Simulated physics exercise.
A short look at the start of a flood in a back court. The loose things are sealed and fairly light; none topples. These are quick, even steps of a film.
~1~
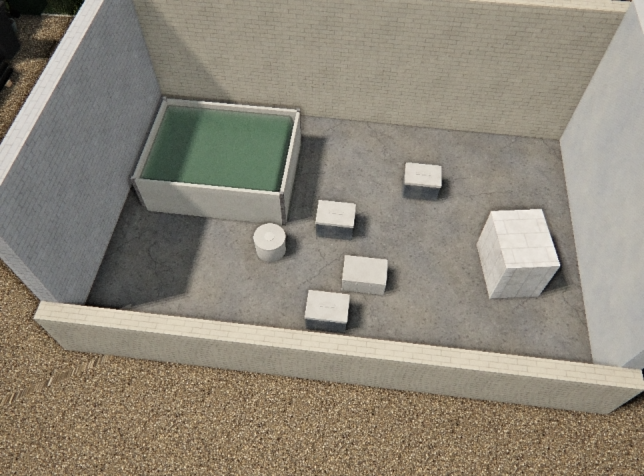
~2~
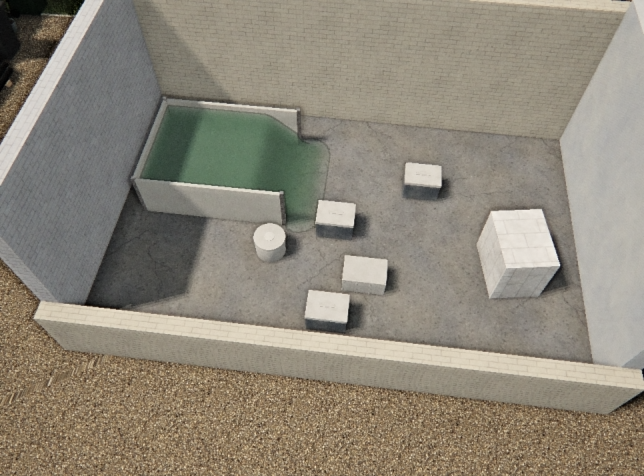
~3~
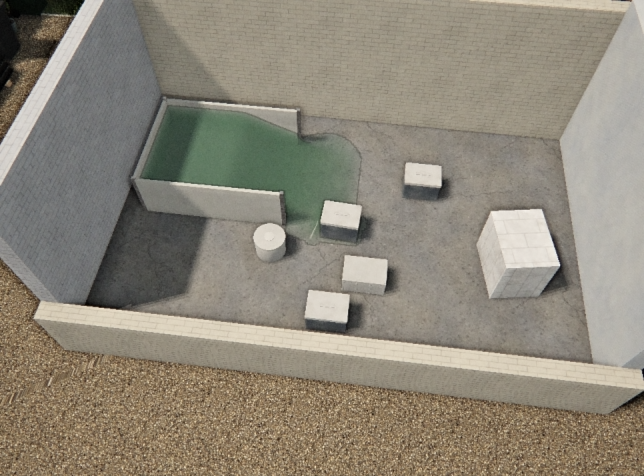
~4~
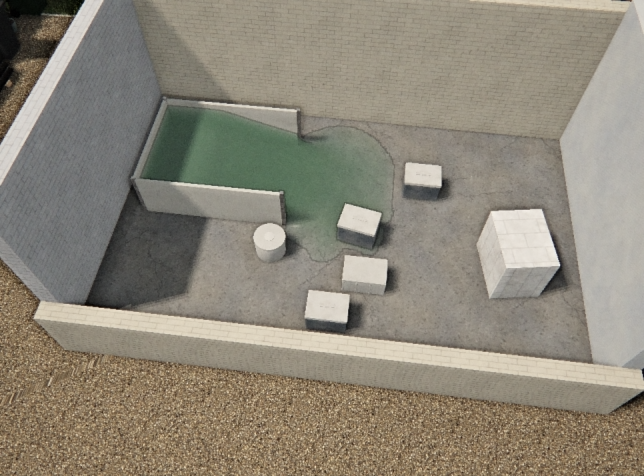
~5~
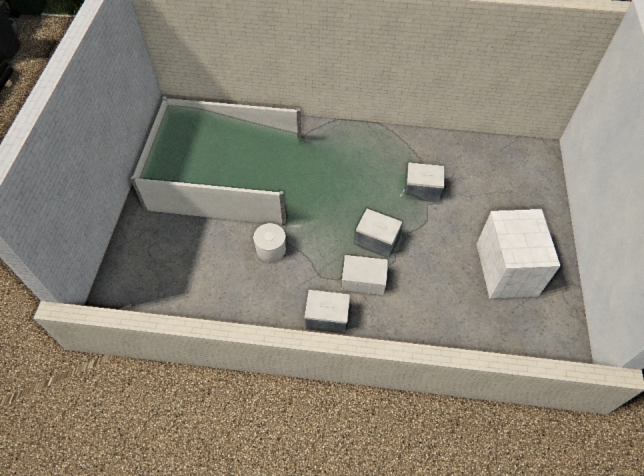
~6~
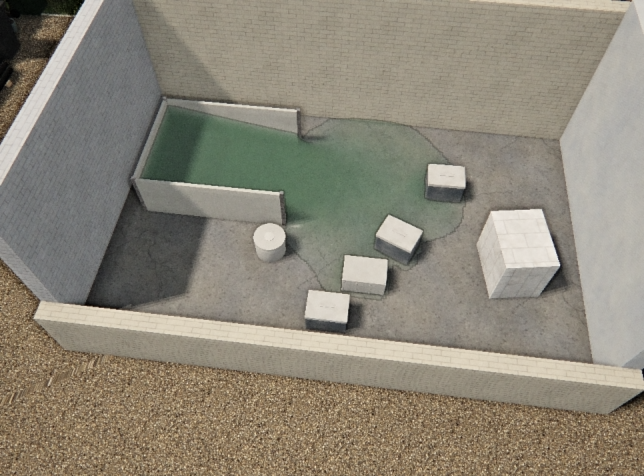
Green water spreads from an opened tank and pushes two pale blocks to the right.
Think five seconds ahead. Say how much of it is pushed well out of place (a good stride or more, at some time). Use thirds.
Share: From one to two thirds.
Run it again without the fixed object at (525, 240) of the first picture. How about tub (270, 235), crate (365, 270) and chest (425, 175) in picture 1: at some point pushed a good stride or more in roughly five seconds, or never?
In that order: Never so far, short of that, swept aside.
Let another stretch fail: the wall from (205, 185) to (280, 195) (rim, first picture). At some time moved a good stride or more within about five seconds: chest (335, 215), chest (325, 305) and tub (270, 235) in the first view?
In that order: Never so far, moved that far, shifted that much.
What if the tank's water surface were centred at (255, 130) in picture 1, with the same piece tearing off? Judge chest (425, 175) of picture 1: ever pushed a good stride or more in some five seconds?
Answer: Pushed that far.
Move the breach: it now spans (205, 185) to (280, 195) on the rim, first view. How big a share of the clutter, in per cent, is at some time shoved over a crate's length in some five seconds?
Near 40 in a hundred.
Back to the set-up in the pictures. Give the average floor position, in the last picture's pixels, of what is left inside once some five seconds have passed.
Near (381, 298).
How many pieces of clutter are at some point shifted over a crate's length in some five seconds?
That makes 3.
A moment on, 2 of 5 are well off their spots; 0 afloat.
Next, 2 of 5 are well off their spots; 2 afloat.
Later, 2 of 5 are well off their spots; 2 afloat.
In the end, 3 of 5 are well off their spots, and 3 have been at some point; 3 afloat.
